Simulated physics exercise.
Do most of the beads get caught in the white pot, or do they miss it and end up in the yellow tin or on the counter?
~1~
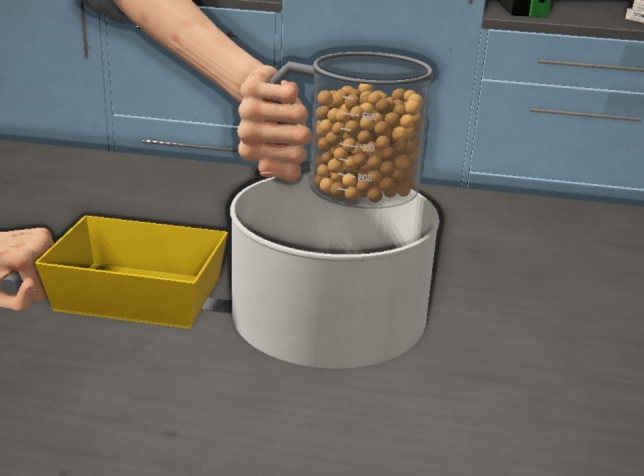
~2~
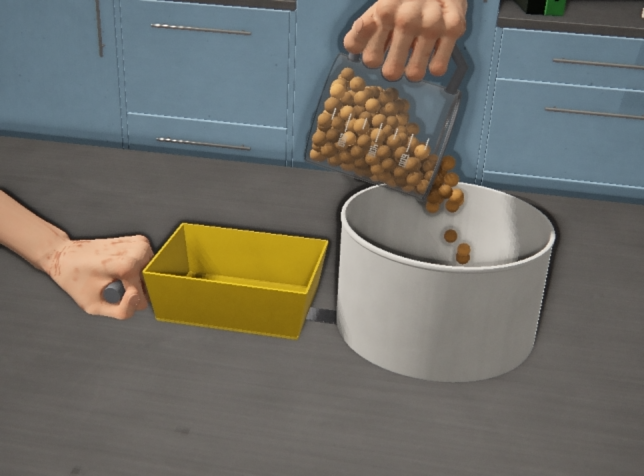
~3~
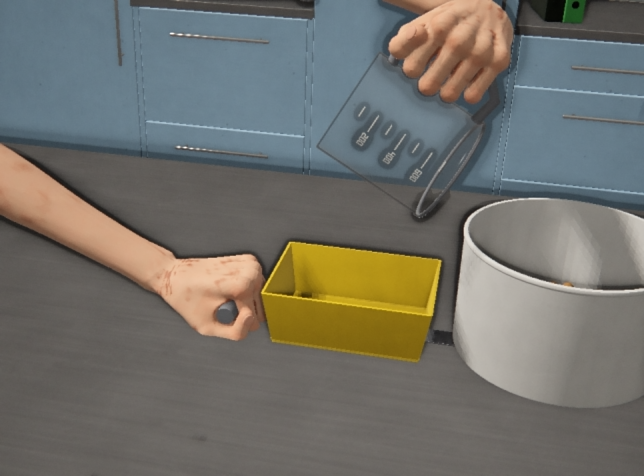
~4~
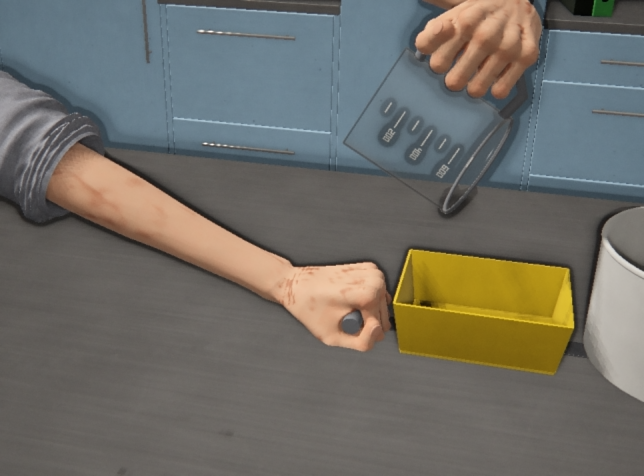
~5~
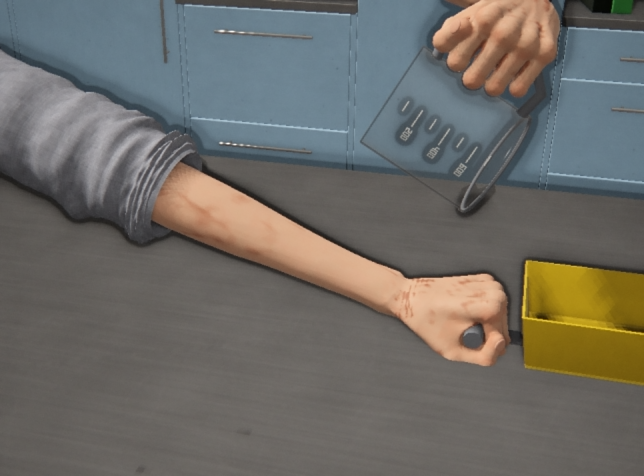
They are caught in the white pot. The beads drop into it before it moves away, and none are seen in the yellow tin or on the counter.
